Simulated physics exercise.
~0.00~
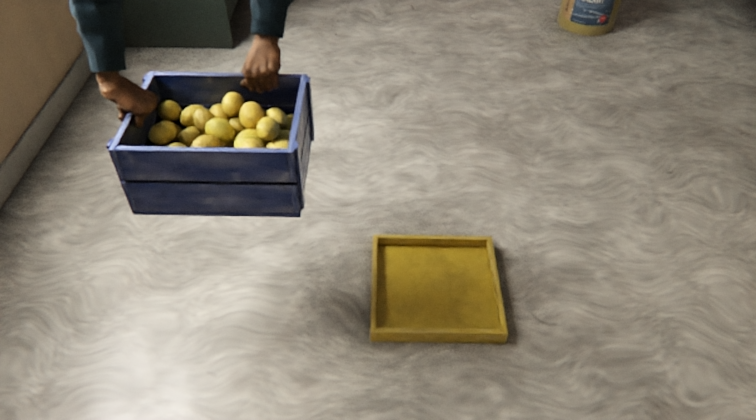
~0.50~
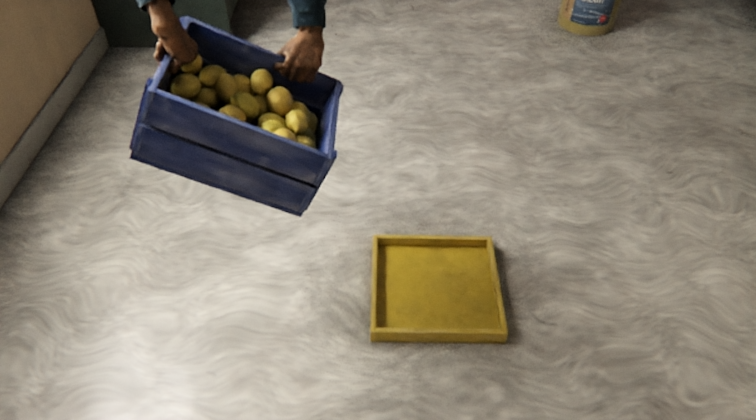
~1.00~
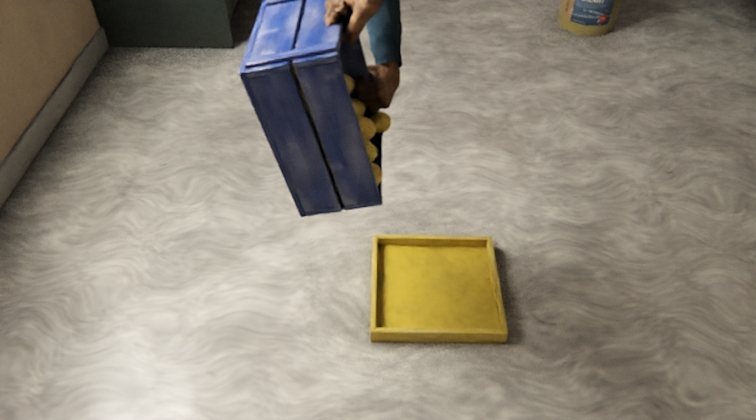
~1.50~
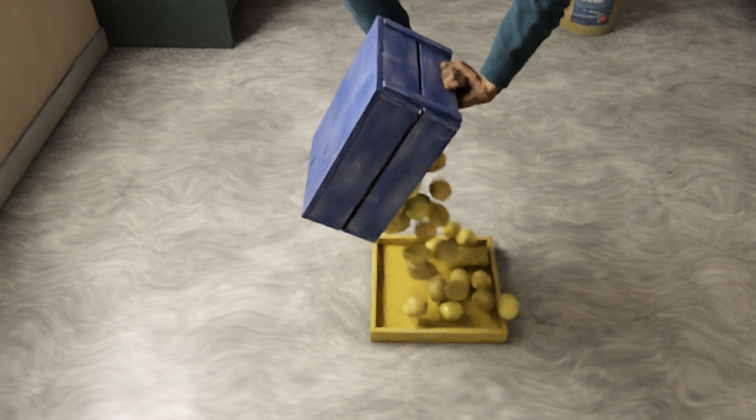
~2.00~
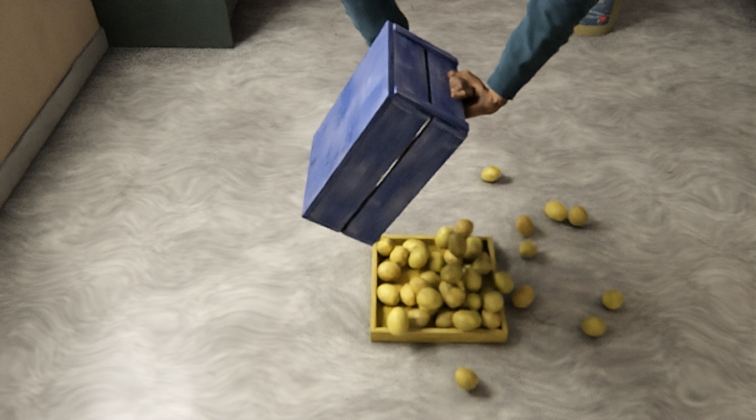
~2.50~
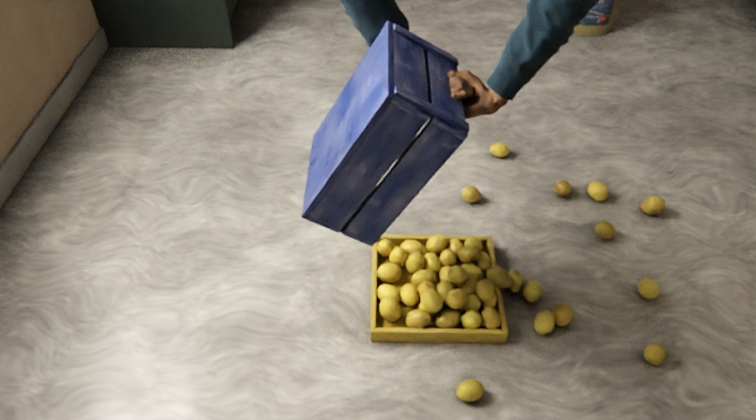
A blue crate full of lemons was lifted, tipped to the right and emptied by a pair of hands over a shallow yellow tray on the floor, leaving the tray heaped with lemons while others rolled away and lay scattered, mostly to the right.
